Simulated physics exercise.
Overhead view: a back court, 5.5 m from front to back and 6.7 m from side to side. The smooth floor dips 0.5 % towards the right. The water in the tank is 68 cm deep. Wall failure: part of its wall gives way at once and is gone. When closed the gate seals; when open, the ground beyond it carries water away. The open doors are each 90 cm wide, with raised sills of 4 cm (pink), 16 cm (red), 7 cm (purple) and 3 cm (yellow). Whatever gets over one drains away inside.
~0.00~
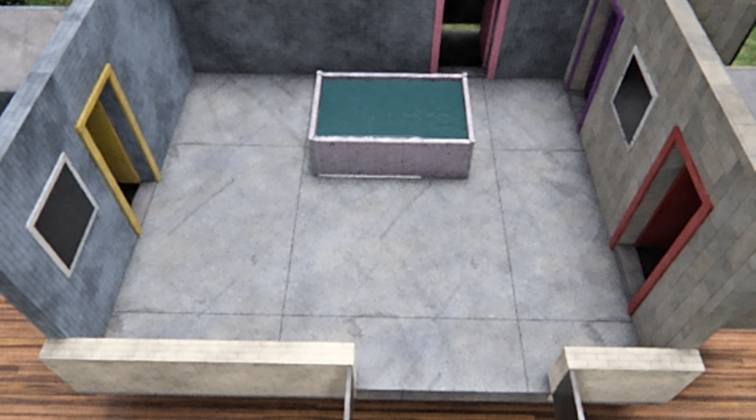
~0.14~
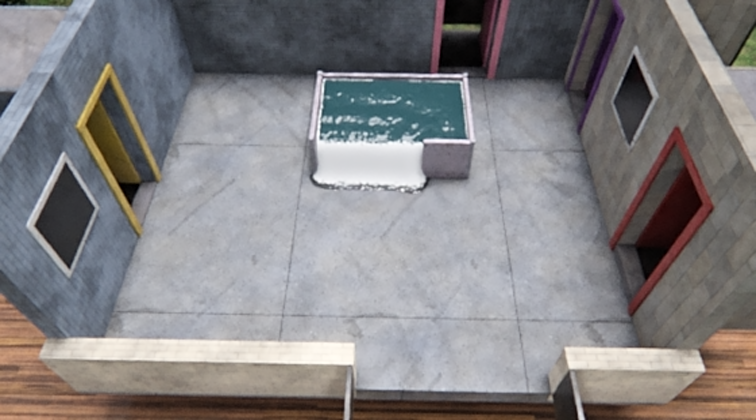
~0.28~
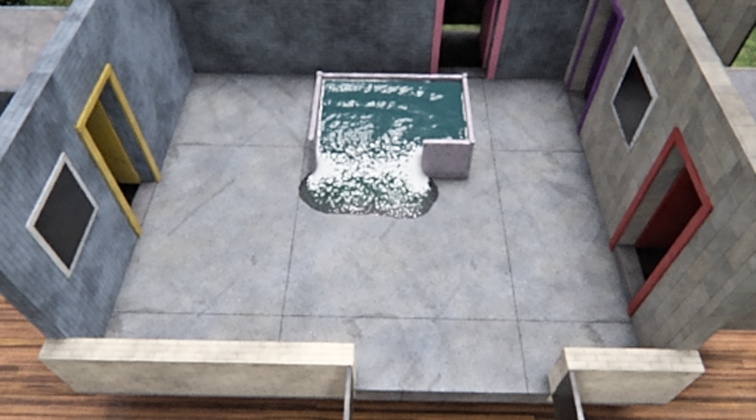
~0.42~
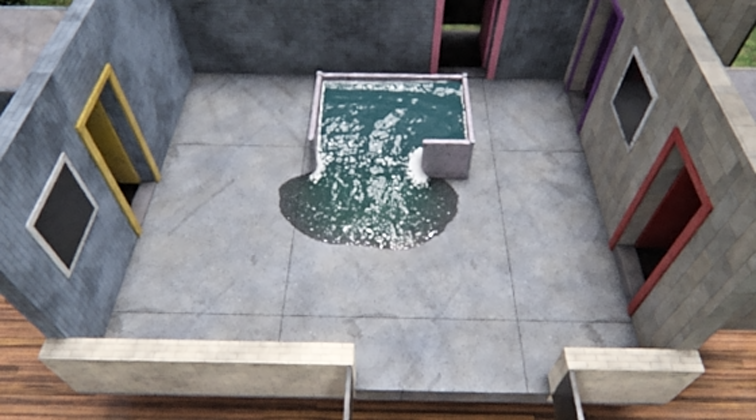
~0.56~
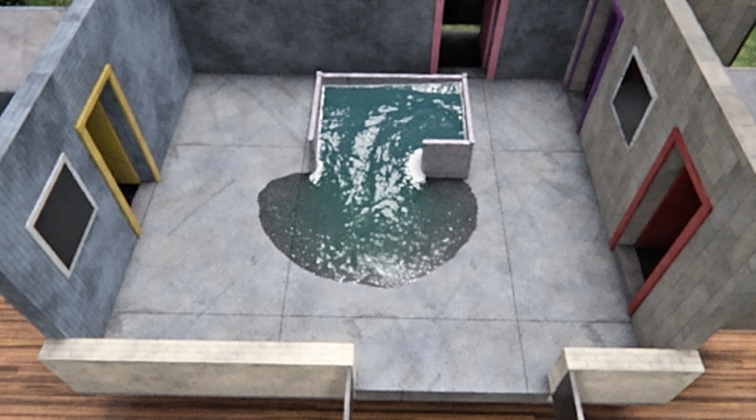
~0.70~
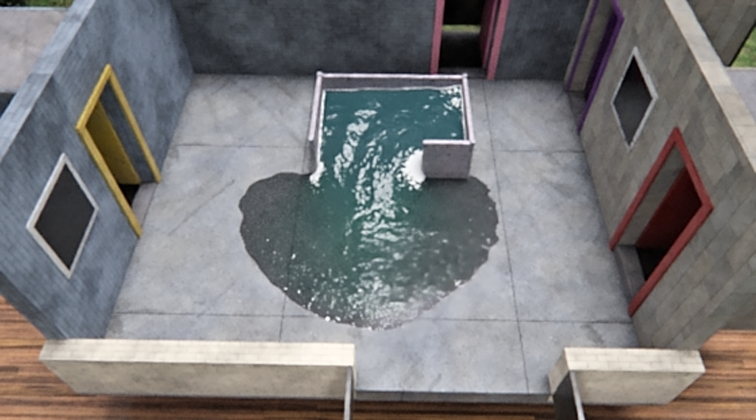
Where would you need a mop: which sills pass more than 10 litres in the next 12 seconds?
Result: Pink door: Within the allowance. Red door: Within the allowance. Purple door: Within the allowance. Yellow door: Beyond the allowance.
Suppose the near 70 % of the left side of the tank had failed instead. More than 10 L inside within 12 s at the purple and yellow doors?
Log - purple: Threshold topped, yellow: Threshold topped.
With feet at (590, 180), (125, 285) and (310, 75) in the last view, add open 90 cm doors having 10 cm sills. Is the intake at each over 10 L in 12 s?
In that order: Short of it, beyond it, short of it.
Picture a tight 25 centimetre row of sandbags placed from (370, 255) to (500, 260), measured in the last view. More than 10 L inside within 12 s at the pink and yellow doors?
Note - pink: Limit exceeded; yellow: Limit exceeded.
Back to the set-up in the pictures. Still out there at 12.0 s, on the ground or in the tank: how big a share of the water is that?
58 %.
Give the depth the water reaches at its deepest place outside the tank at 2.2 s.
I'd put it at close to 44 cm.
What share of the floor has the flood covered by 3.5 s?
Wet share: About 45 %.
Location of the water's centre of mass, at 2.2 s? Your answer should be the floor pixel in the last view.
It lies at roughly (345, 222) in pixels.
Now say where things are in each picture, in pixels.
The first frame shows still water, 68 cm deep, in the tank at (392, 110).
In the second frame, water pours out at (369, 164) and has run 0.8 m, to (423, 184); typically 5 cm deep outside, 68 cm at the tank's back.
In the third frame, water pours out at (369, 166) and has run 1.0 m, to (431, 197); typically 11 cm deep outside, 65 cm at the tank's back.
In the fourth frame, water pours out at (369, 166) and has run 1.4 m, to (420, 239); typically 9 cm deep outside, 58 cm at the tank's back.
In the fifth frame, water pours out at (368, 167) and has run 1.9 m, to (399, 280); typically 7 cm deep outside, 59 cm at the tank's back.
In the sixth frame, the front is at (381, 324), 2.5 m from the gap at (369, 167); 6.1 m2 of floor is under water; 53 cm left at the back of the tank.
After 1.4 s water covers 35 % of the floor and is deepest (34 cm) near (320, 369); pink door not reached, red door not reached, purple door not reached, yellow door not reached.
After 2.2 s water covers 45 % of the floor and is deepest (44 cm) near (96, 364); pink door not reached, red door not reached, purple door not reached, yellow door not reached.
After 3.5 s water covers 45 % of the floor and is deepest (23 cm) near (111, 365); pink door not reached, red door 3 cm at the sill, 0 L in, purple door not reached, yellow door 7 cm at the sill, 0 L in.
After 7.0 s water covers 75 % of the floor and is deepest (10 cm) near (295, 78); pink door not reached, red door 3 cm at the sill, 0 L in, purple door not reached, yellow door 4 cm at the sill, 15 L in.
After 12.0 s water covers 95 % of the floor and is deepest (8 cm) near (566, 117); pink door 3 cm at the sill, 0 L in, red door 4 cm at the sill, 0 L in, purple door 7 cm at the sill, 1 L in, yellow door 2 cm at the sill, 19 L in.
